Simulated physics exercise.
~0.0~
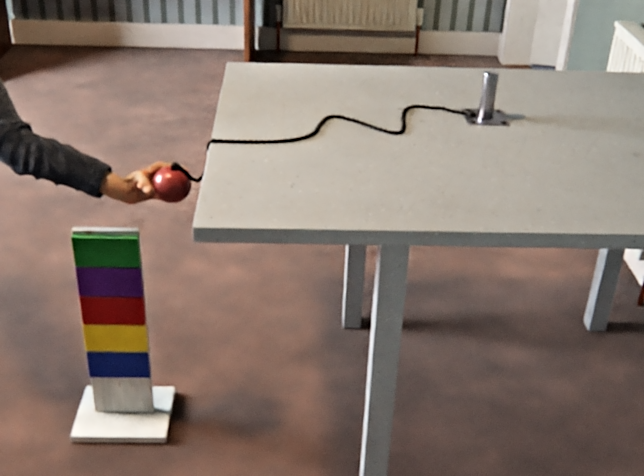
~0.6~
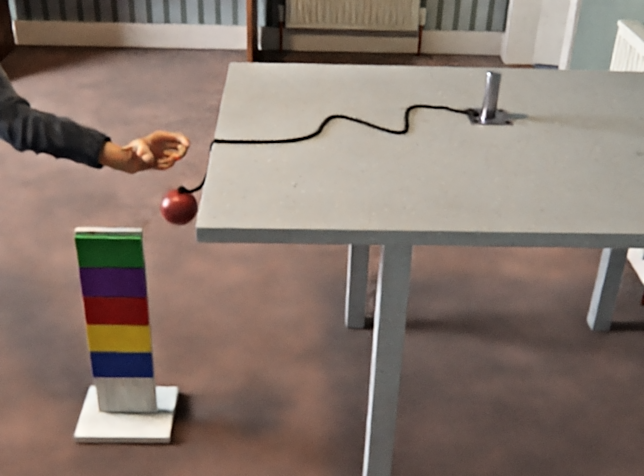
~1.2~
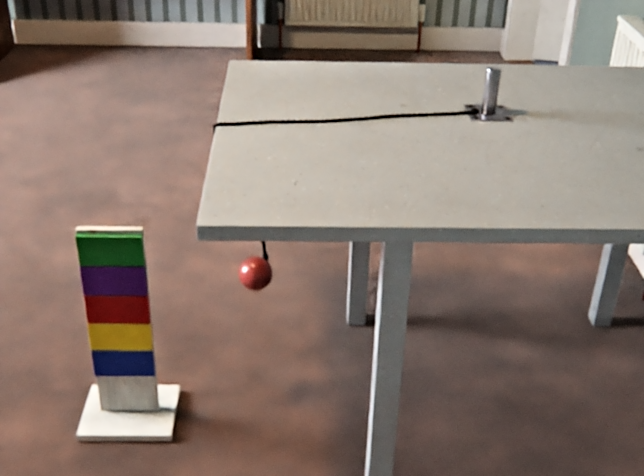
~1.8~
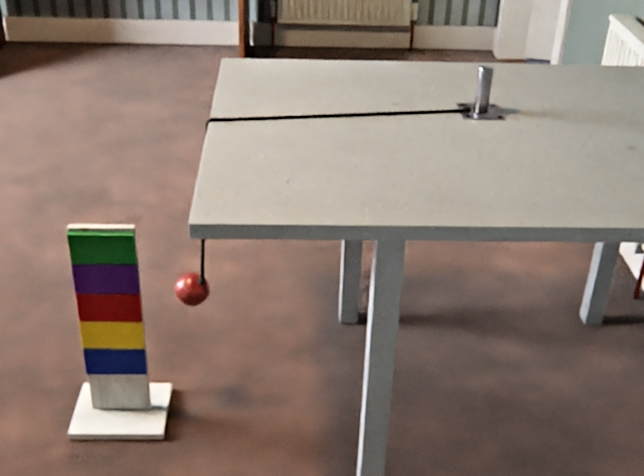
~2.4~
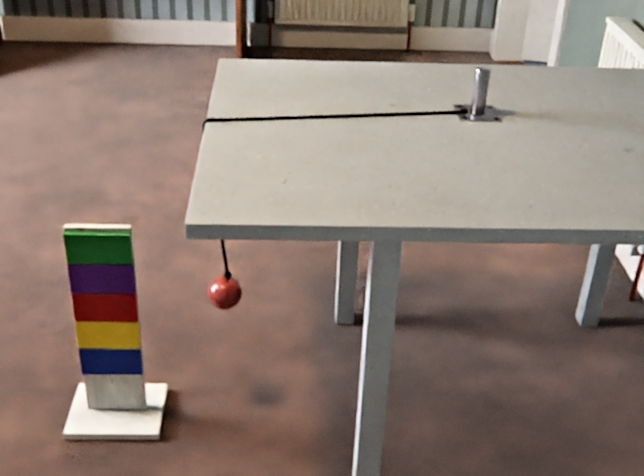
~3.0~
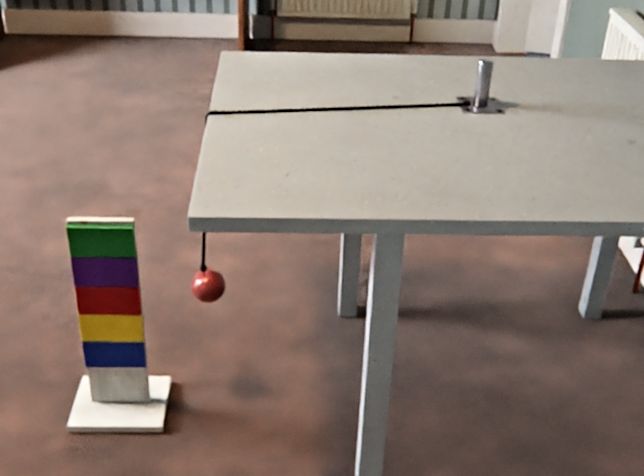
A red apple, tied to a black cord that runs in loose loops across a pale table to an upright metal post, is held by a hand just off the table's left edge. The hand lets go and draws back as the apple drops. The cord pulls straight across the tabletop, and the apple swings right beneath the edge. It swings back left, then right again, and drifts slightly left in smaller moves. At the end it hangs beside the striped stand, its centre level with the red band.
